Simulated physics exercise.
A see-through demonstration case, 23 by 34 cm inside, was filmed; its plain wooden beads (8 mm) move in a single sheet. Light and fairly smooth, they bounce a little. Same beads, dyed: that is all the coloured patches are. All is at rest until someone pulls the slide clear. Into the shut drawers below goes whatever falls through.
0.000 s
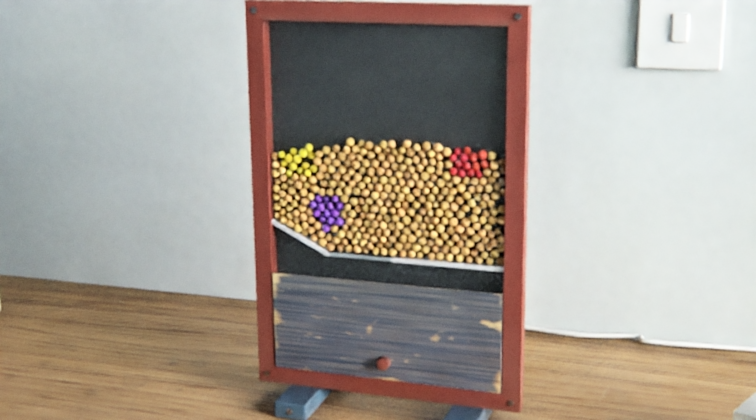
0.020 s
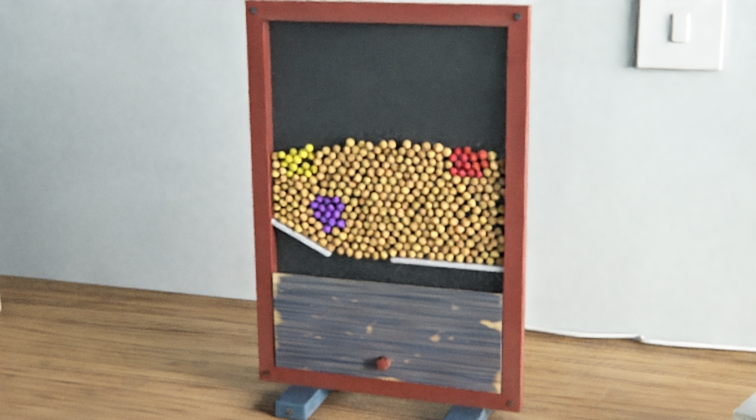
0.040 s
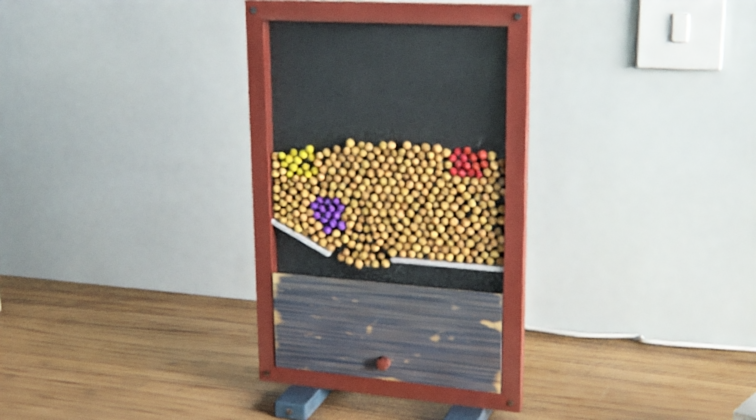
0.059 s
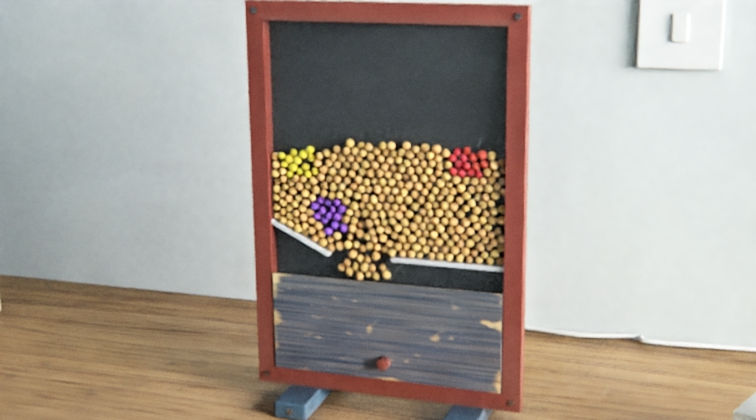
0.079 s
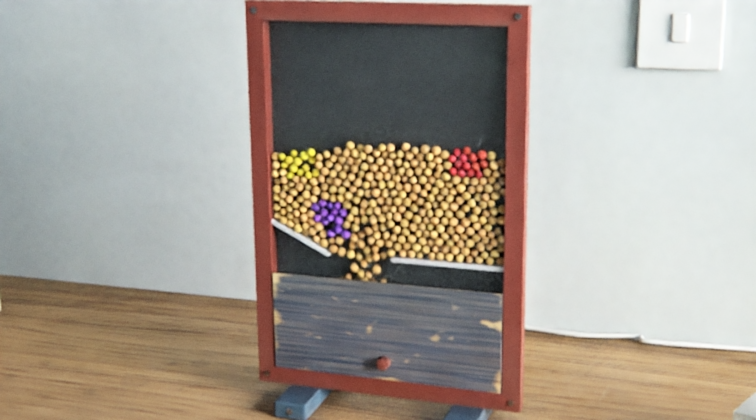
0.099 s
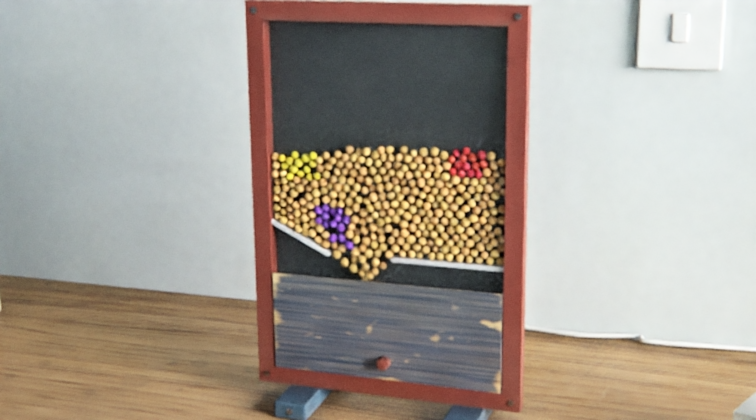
Wooden beads drop through a gap that opens in the pale floor beneath them.
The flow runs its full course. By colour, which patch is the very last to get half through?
That is the red one.
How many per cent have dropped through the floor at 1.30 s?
That would be around 80 per cent.
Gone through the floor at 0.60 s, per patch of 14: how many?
Purple: 14; yellow: 8; red: 0.
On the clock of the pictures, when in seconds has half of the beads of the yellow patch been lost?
Time: About 0.6 s.
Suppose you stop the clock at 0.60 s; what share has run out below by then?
Roughly 60 per cent.
After 0.25 s, 25 % are out; out of 14, purple 9, yellow 0, red 0.
After 0.60 s, 60 % are out; out of 14, purple 14, yellow 8, red 0.
After 1.30 s, 80 % are out; out of 14, purple 14, yellow 14, red 14.
Settled by 2.1 s, 85 % are out; out of 14, purple 14, yellow 14, red 14; half out at purple 0.24 s, yellow 0.58 s, red 0.77 s.
